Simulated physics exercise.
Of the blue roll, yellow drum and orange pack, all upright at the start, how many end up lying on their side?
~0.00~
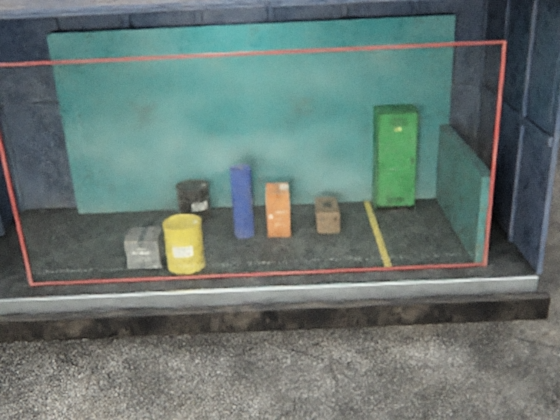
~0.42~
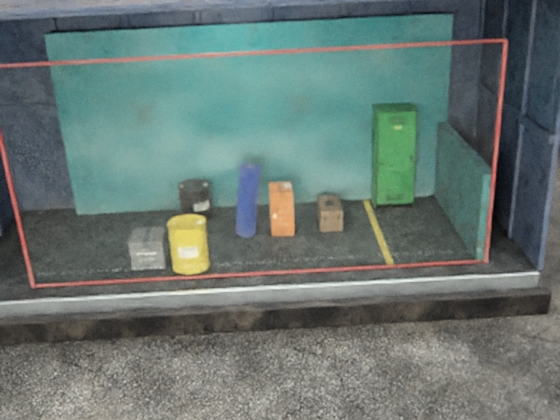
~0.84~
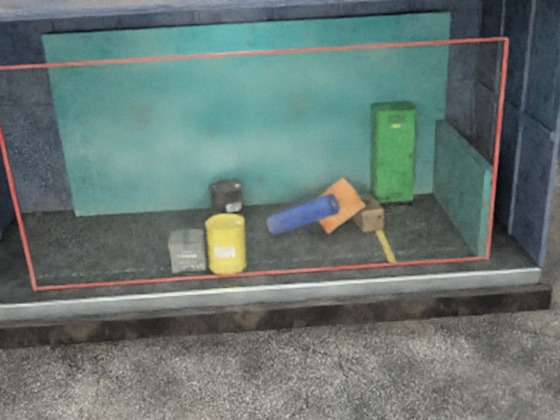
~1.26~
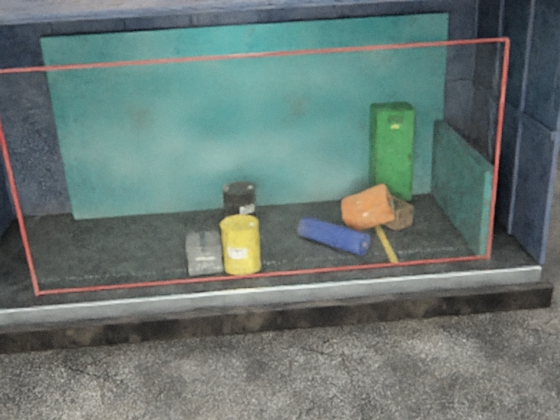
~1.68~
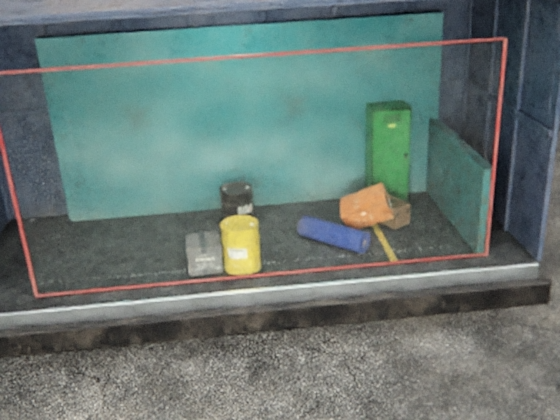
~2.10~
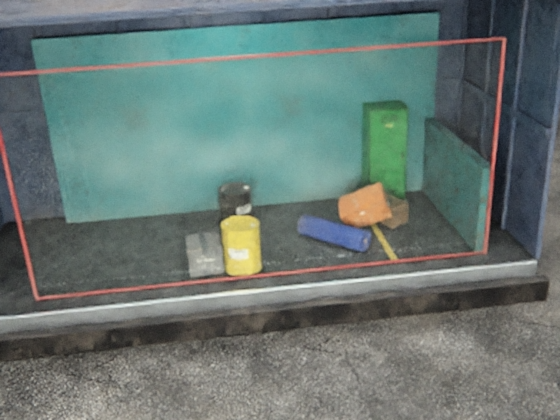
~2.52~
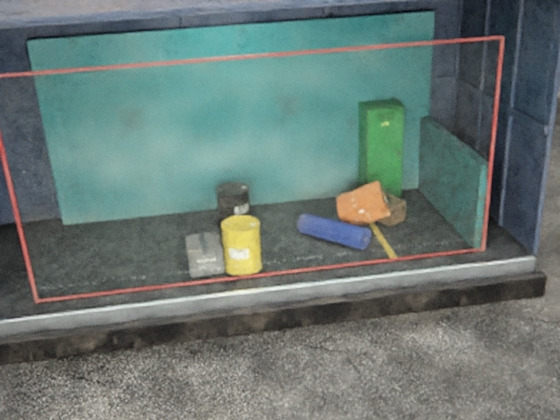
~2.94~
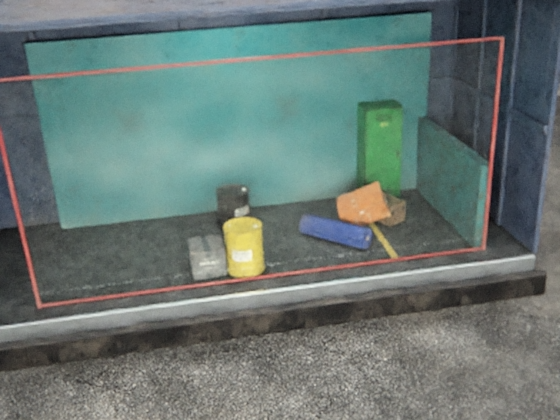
Two of them end up on their side, the blue roll and the orange pack, while the yellow drum stays upright.
Teal-walled cargo bay with loose items sliding right, blue roll and orange pack toppling, brown toolbox stopping past the yellow line.
